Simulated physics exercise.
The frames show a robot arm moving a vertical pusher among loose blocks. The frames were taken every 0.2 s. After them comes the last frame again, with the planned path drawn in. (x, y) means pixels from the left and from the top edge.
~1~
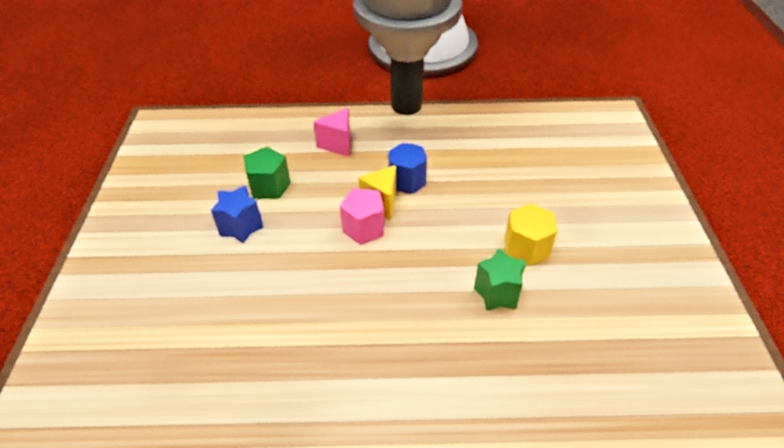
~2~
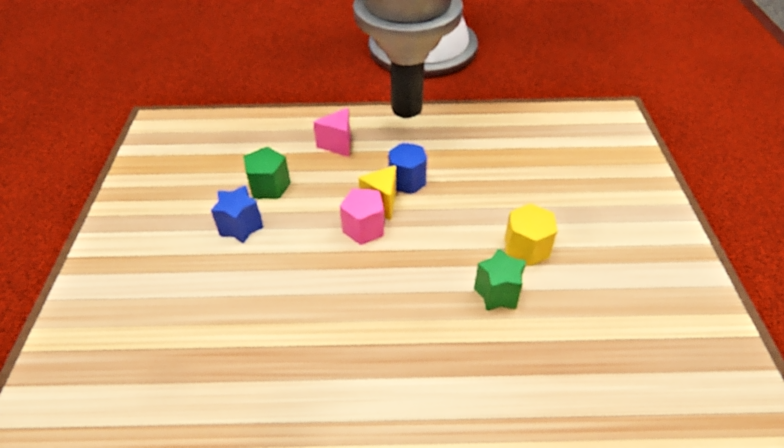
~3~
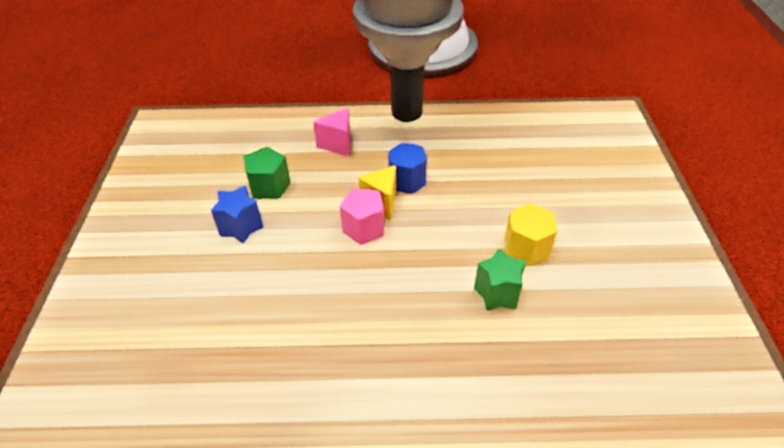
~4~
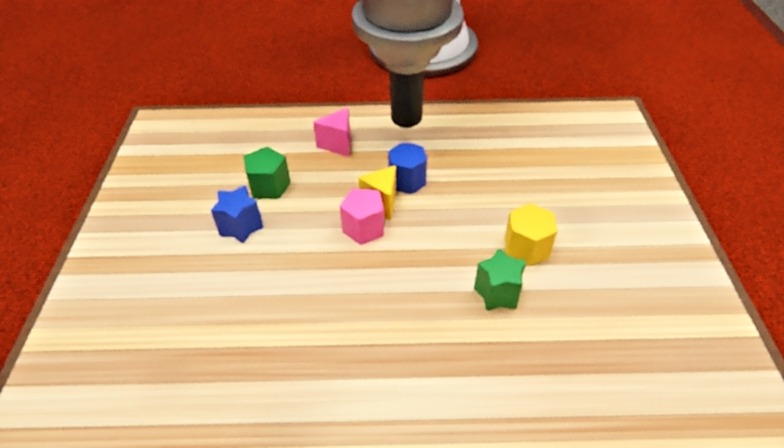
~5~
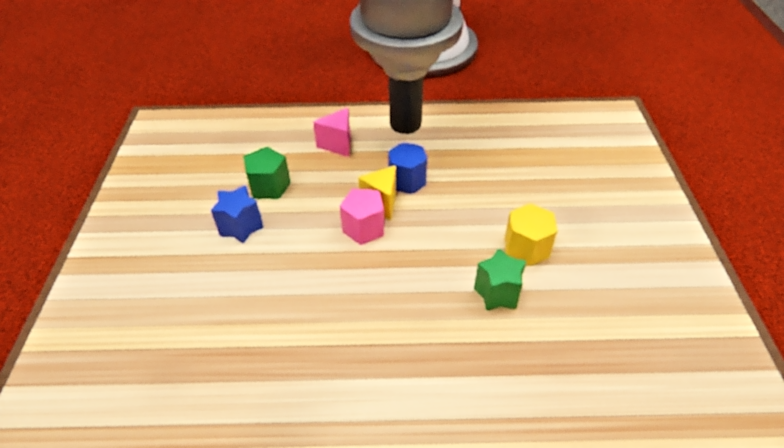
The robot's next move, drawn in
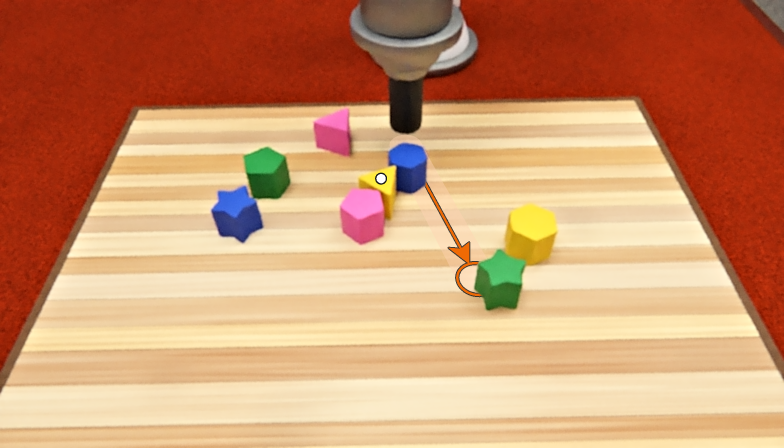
On a striped wooden board with a red surface around it, a robot arm's black pusher inched down from the far edge toward the blue block, while all the colourful blocks stayed still.
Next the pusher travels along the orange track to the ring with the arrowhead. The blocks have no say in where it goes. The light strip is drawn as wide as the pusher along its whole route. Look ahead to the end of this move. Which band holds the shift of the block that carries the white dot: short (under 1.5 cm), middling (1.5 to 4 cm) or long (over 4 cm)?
Range: 1.5 to 4 cm.
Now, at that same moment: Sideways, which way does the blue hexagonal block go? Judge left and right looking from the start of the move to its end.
Side: Right.
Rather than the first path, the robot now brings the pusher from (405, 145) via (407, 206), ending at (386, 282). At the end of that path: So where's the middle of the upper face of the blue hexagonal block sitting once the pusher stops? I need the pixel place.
At the end it should sit near (442, 210).
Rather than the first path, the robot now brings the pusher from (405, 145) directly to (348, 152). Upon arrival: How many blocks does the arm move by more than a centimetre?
My guess is one.
The drawn path runs straight from (405, 145) to (477, 279); the dot is on the yellow triangle.
What follows on the original path. One third of the way, pusher at (426, 164); pink five-sided block at (353, 215), turned 25° clockwise; yellow triangle at (375, 197); blue hexagonal block at (407, 179), turned 40° clockwise.
Two thirds of the way, pusher at (451, 208); pink five-sided block at (351, 216), turned 20° clockwise; yellow triangle at (371, 196); blue hexagonal block at (406, 194), turned 110° clockwise.
At the end, pusher at (480, 260); pink five-sided block at (351, 216), turned 20° clockwise; yellow triangle at (371, 196); blue hexagonal block at (406, 194), turned 110° clockwise; green star-shaped block at (511, 276).
